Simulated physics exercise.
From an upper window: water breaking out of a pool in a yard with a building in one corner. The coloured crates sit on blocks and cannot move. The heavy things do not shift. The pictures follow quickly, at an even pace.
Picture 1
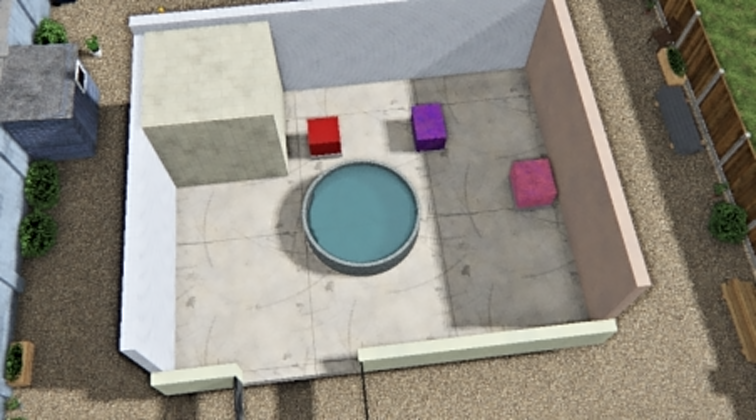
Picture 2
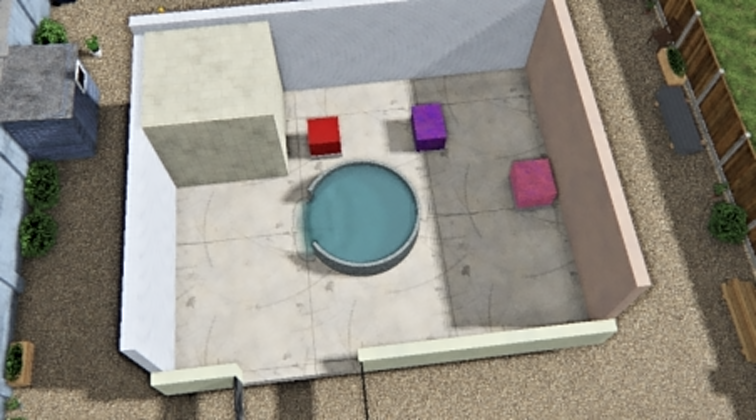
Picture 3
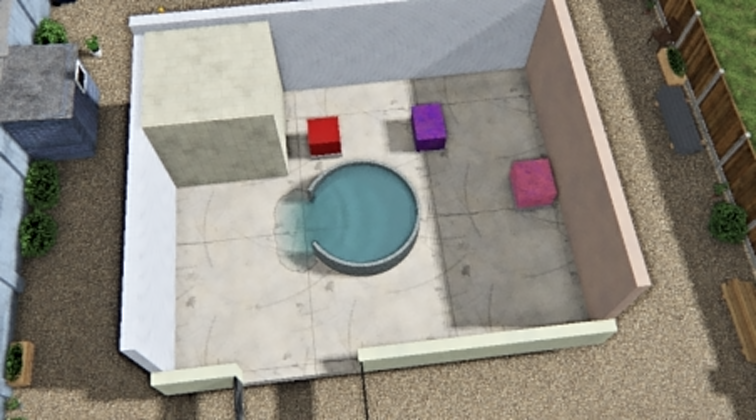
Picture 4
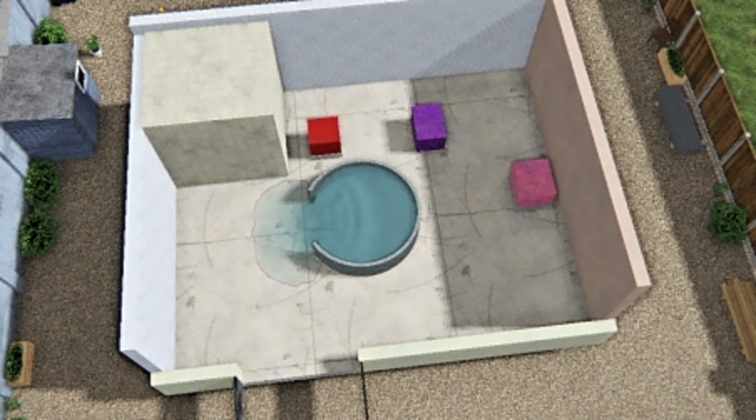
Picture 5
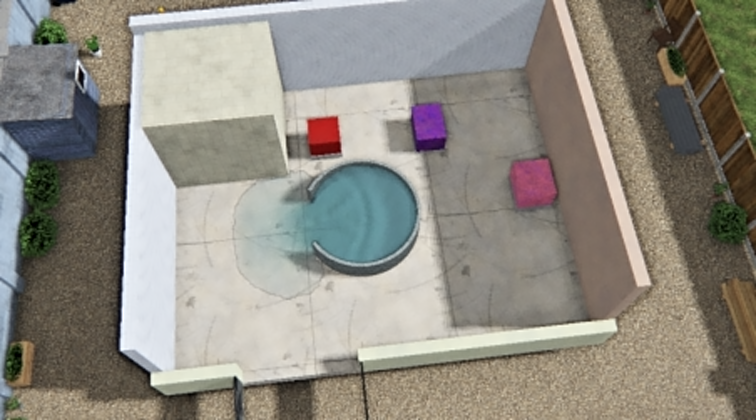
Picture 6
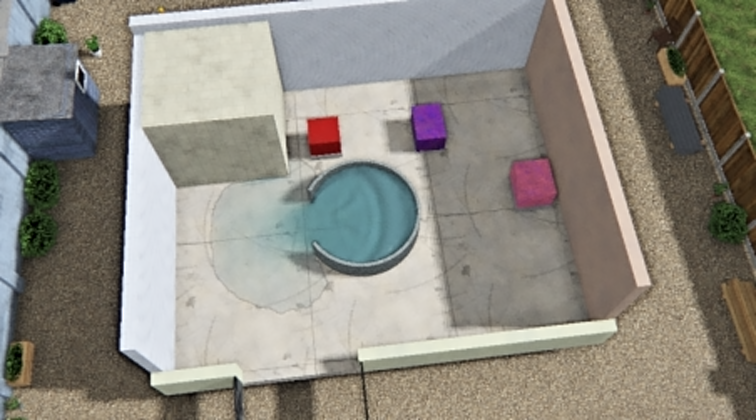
To begin with, a round pool sits full and still in a walled yard, near red, purple and pink blocks and a large pale structure in the corner. Its left side opens and water pours out onto the paving. The thin sheet fans outward to the left, widening toward the pale structure and the front.
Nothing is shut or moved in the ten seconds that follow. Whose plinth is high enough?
The pink crate keeps dry; the red crate keeps dry; the purple crate keeps dry.
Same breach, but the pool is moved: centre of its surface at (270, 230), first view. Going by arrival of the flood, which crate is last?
The pink crate.
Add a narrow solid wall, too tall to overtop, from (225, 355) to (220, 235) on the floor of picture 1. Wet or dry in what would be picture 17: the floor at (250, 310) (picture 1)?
There: Covered.
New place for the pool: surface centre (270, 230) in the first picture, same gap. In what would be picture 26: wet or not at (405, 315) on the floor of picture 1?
Answer: Not flooded.
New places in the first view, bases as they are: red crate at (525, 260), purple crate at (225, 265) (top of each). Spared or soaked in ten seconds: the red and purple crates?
Then: The red one is safe; the purple one gets wet.
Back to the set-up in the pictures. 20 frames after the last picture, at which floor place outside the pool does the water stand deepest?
At about (175, 370).
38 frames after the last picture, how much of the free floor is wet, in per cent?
Roughly 45 per cent.
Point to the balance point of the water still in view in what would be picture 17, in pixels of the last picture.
Around (299, 233).
A moment on, water covers 20 % of the floor; the pink crate not reached, the red crate water round its plinth, the purple crate not reached.
Next, water covers 25 % of the floor; the pink crate not reached, the red crate water round its plinth, the purple crate not reached.
Then, water covers 25 % of the floor; the pink crate not reached, the red crate water round its plinth, the purple crate not reached.
Later, water covers 45 % of the floor; the pink crate not reached, the red crate water round its plinth, the purple crate not reached.
In the end, water covers 70 % of the floor; the pink crate stayed above the water, the red crate stayed above the water, the purple crate stayed above the water.
